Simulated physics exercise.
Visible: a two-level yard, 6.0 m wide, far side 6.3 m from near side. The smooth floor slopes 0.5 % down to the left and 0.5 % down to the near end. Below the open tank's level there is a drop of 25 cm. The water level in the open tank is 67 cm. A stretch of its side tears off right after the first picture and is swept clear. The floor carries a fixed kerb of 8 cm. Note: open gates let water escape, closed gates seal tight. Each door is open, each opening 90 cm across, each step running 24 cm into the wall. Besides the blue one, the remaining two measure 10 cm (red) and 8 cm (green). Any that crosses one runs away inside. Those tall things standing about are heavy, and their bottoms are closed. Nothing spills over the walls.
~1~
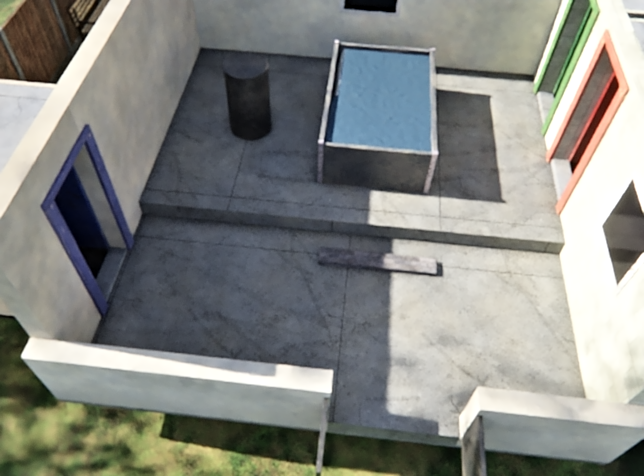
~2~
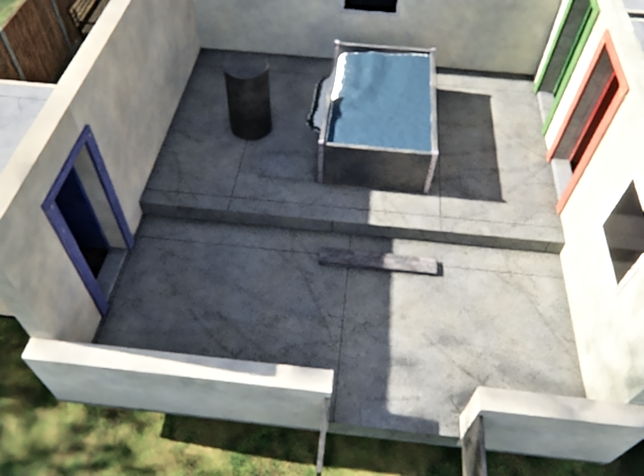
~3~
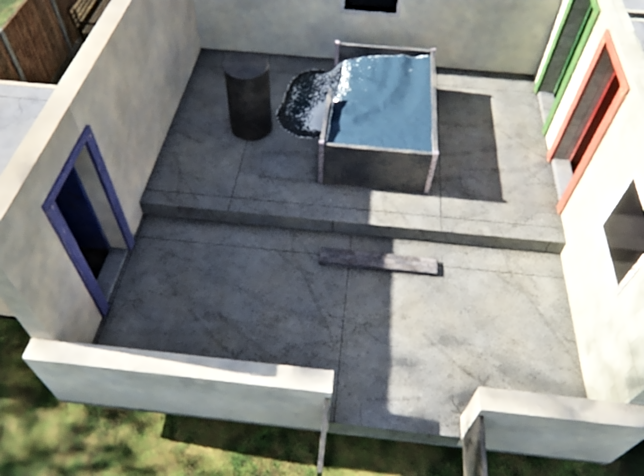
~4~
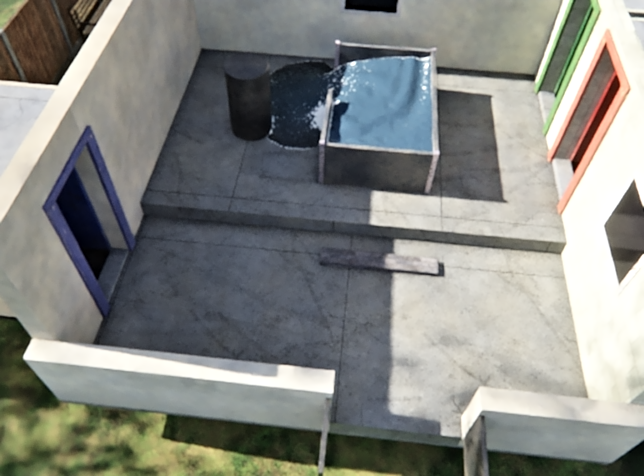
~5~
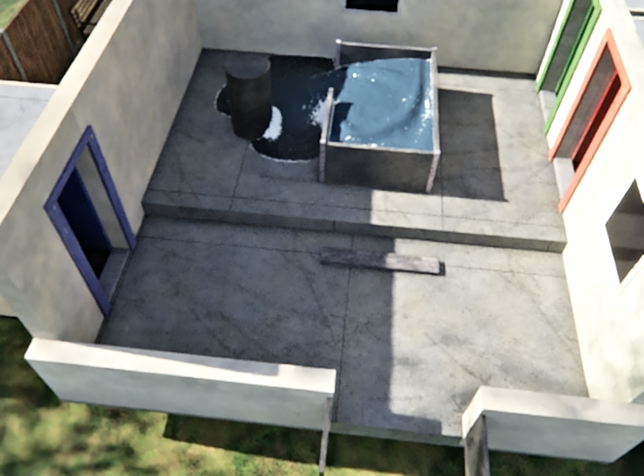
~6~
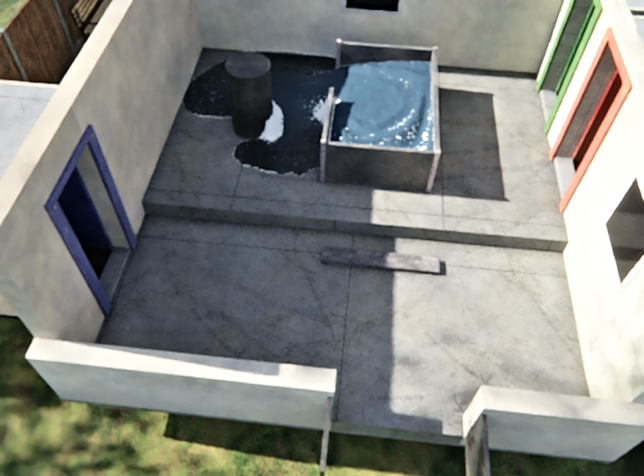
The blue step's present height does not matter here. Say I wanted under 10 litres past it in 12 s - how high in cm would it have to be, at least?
You would need about 10 cm.
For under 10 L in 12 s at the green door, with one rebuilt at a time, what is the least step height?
Green: Roughly 6.5 cm.
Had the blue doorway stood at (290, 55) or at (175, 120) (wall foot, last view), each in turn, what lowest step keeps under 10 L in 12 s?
First place around 23 cm, second around 24 cm.
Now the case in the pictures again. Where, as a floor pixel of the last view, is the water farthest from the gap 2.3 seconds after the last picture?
The farthest wet point sits near (90, 360) in the last view.
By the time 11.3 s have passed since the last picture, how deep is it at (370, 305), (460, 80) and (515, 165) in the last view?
Taking the spots in order: About 6, 2 and 2 centimetres.
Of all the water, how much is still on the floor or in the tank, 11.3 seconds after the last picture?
Water still present: Approx. 88 %.
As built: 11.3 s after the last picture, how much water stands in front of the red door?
Roughly 2.0 cm deep.
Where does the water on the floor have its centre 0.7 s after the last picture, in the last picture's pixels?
The water's centre is at about (330, 114).
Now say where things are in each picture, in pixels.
In the first picture, still water, 67 cm deep, in the open tank at (381, 97); the blue door at (95, 230) is dry.
In the second picture, the gap is at (334, 93), the front 0.3 m out at (314, 125); the back of the open tank holds 67 cm.
In the third picture, the gap is at (334, 94), the front 0.8 m out at (283, 118); the back of the open tank holds 67 cm.
In the fourth picture, water pours out at (335, 96) and has run 1.3 m, to a hidden place; about 9 cm deep outside, 63 cm at the back.
In the fifth picture, water pours out at (335, 95) and has run 1.9 m, to (221, 105); about 7 cm deep outside, 56 cm at the back.
In the sixth picture, the front is at (188, 97), 2.5 m from the gap at (336, 94); 4.5 m2 of floor is wet, 57 cm left at the back; 2.6 m in a straight line remain to the blue door at (99, 230).
Then, 0.7 s after the last picture water covers 20 % of the floor, deepest (54 cm) near (212, 53); it has not reached the blue door.
Then, 2.3 s after the last picture water covers 40 % of the floor, deepest (38 cm) near (257, 110); 5 cm at the blue door, 0 litres in over its 5 cm step.
Then, 11.3 s after the last picture water covers 95 % of the floor, deepest (12 cm) near (577, 427); 9 cm at the blue door, 66 litres in over its 5 cm step.
At the blue door as built, the water peaked near 11 cm, 8.9 s after the last picture.
Run again over the same 12 s with other heights there, 21 litres in over 8.5 cm, 4 litres over 11.5 cm. The limit of 10 litres is kept from about 10 cm up.
